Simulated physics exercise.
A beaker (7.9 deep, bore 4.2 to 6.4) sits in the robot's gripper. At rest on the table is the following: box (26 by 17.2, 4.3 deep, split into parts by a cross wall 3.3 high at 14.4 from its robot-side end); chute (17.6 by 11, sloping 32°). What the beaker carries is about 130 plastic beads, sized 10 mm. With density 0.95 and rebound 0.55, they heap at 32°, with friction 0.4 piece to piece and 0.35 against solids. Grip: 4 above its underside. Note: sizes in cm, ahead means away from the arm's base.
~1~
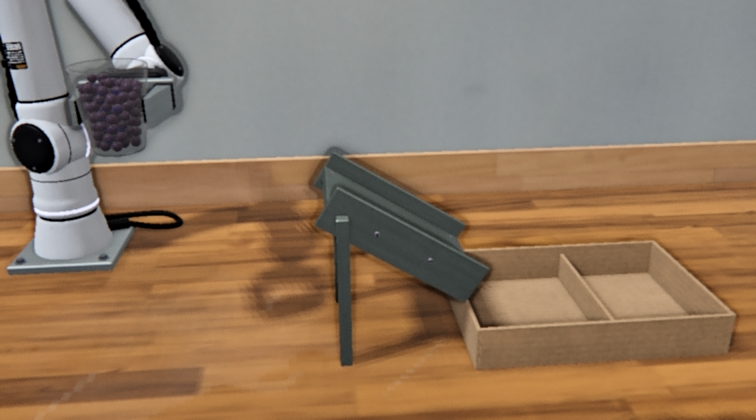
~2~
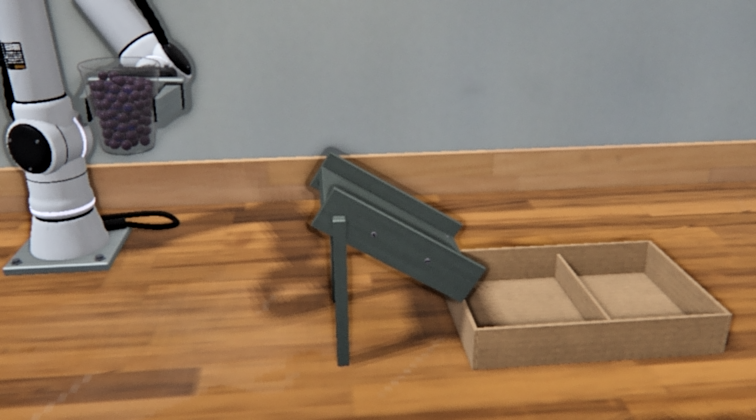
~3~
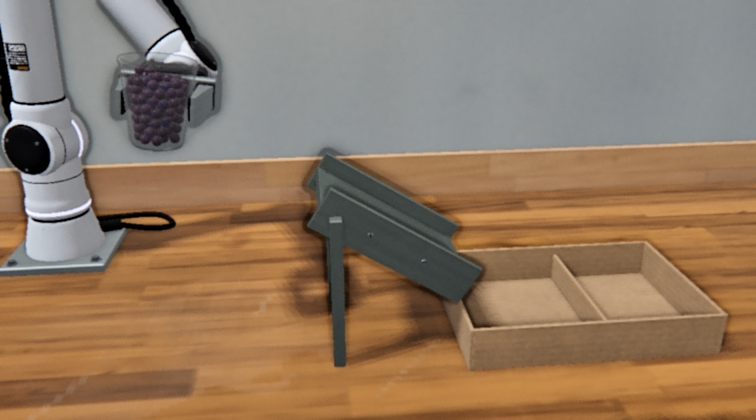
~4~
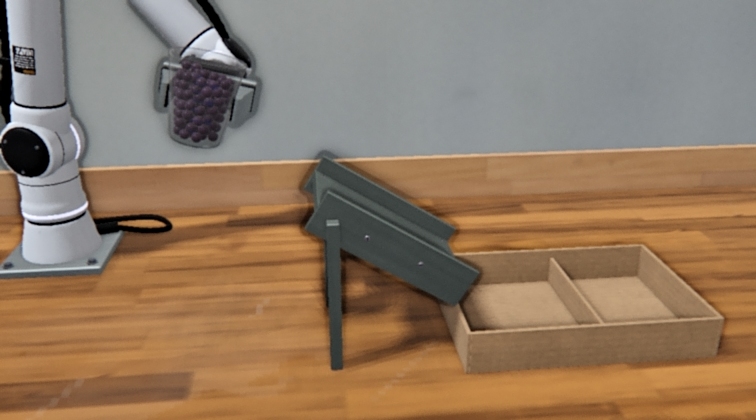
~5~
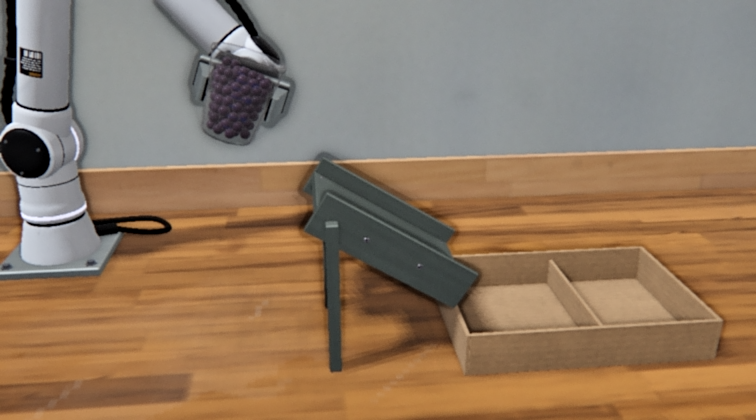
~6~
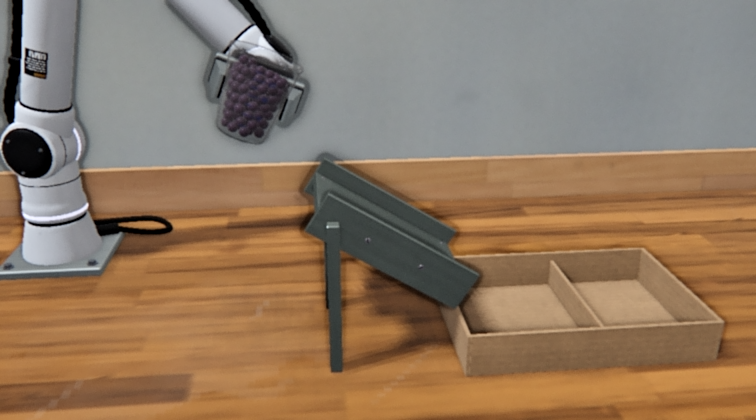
A white robot arm carried a clear beaker full of dark purple beads to the right, gradually tilting it forward as it neared a gray sloped chute beside a divided, open cardboard-colored box.
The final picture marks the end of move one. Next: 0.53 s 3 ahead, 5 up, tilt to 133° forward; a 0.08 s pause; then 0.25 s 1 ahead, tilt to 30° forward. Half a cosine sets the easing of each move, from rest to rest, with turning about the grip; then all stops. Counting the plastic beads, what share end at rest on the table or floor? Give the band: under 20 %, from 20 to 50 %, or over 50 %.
The share falls under 20 %.
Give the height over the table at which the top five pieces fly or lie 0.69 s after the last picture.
Close to 16 cm.
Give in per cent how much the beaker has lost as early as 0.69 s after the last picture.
About 100 in a hundred parts are out.
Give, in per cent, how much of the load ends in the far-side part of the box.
Some 5 percent.
Then, 0.34 s after the last picture, tilted 103° forward, highest piece 33 above the table; 129 in the beaker, 1 on the chute or in flight.
Then, 0.69 s after the last picture, tilted 110° forward, highest piece 17 above the table; 48 in the robot-side part, 82 on the chute or in flight.
Then, 1.06 s after the last picture, tilted 30° forward, highest piece 3 above the table; 121 in the robot-side part, 8 in the far-side part, 1 on the table or floor.
Then, 2.11 s after the last picture, tilted 30° forward, highest piece 3 above the table; 121 in the robot-side part, 8 in the far-side part, 1 on the table or floor.
Final count, 121 in the robot-side part, 8 in the far-side part, 1 on the table or floor. That is 1 % on the table or floor.
